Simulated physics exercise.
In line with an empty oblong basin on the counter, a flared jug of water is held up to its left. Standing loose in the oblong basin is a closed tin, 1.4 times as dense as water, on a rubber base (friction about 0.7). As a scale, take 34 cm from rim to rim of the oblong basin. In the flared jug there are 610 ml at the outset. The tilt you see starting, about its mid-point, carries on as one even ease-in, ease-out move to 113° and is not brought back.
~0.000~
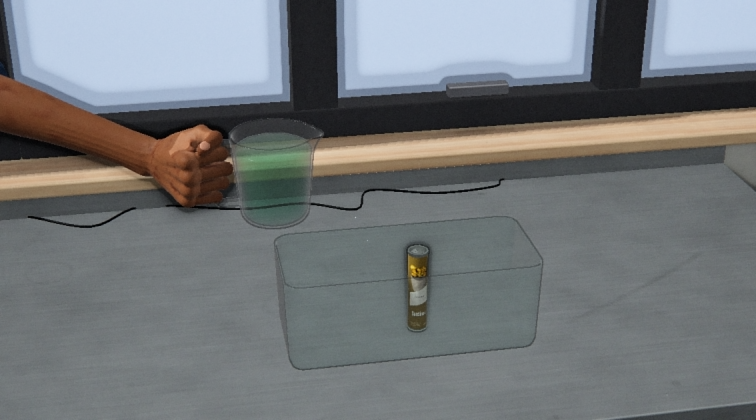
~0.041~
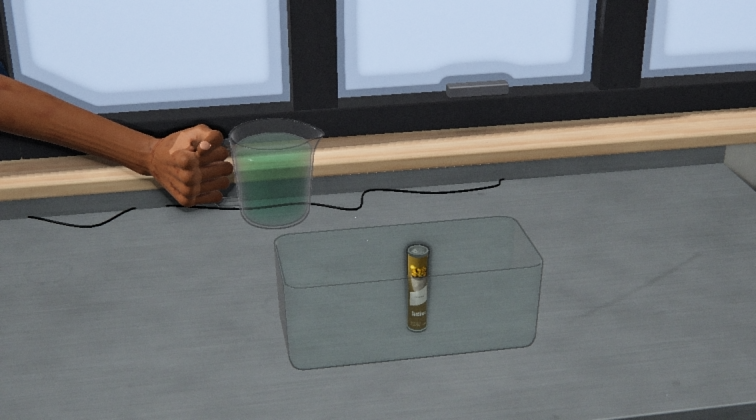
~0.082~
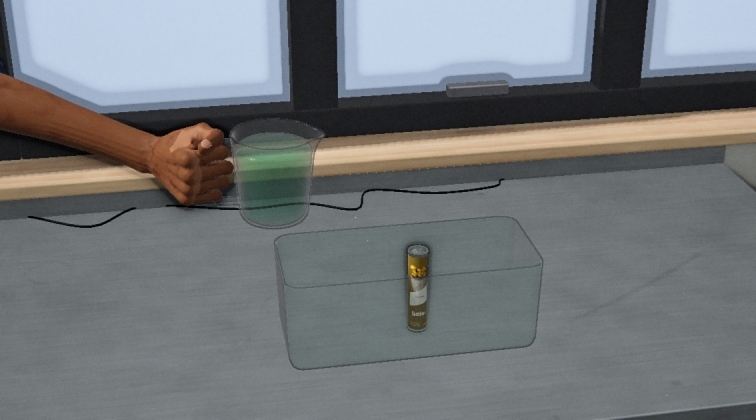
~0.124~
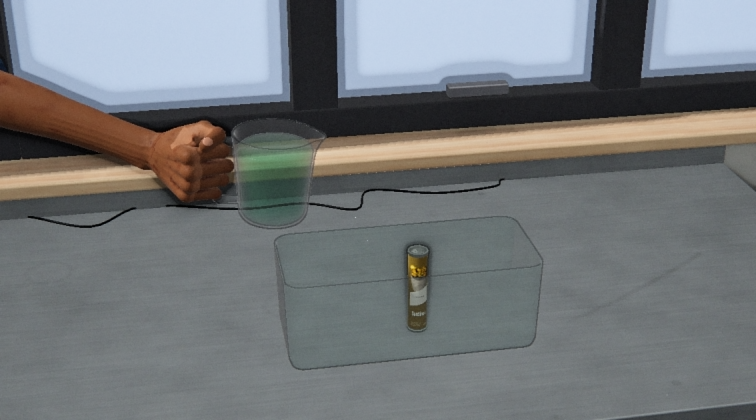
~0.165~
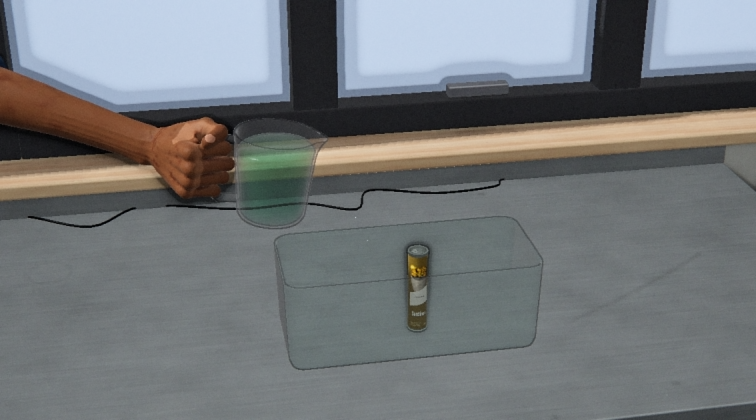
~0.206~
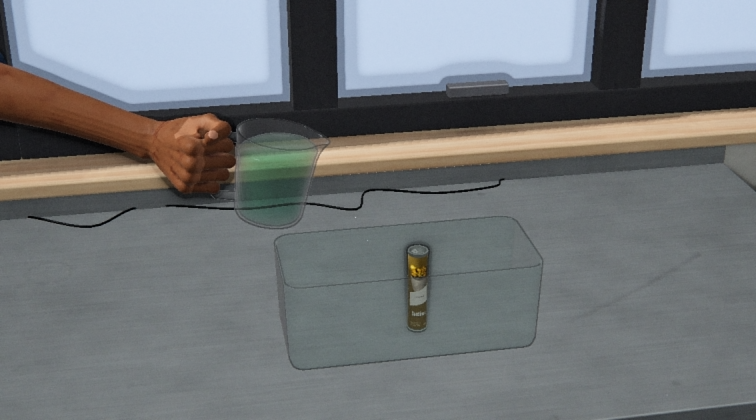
A flared jug of green liquid, held by a hand at the left above the counter, leaned slightly to the right, while the clear oblong basin with a small tin standing inside stayed still.
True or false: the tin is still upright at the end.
True.
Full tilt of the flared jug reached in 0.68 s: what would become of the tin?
In that case the tin does not tip.
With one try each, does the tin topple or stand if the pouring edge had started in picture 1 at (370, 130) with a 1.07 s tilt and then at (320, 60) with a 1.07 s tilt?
Trial 1 - tin tips; trial 2 - tin tips.
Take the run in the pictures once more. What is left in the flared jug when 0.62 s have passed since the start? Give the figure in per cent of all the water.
Roughly 74 percent.
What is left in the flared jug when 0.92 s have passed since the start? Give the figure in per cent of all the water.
Around 16 in a hundred is still there.
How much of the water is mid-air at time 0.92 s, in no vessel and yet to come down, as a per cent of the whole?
Some 16 per cent.
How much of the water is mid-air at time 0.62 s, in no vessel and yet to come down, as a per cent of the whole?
Around 18 in a hundred.
By 0.62 s the tilt is 70° and 75 per cent is still to pour; the tin stands where it began.
By 0.92 s the tilt is 107° and 15 per cent is still to pour; the tin stands where it began.
By 1.23 s the tilt is 113° and 0 per cent is still to pour; the tin stands where it began.
By 1.57 s the tilt is 113° and 0 per cent is still to pour; the tin stands where it began.
At rest the tin stands where it began.
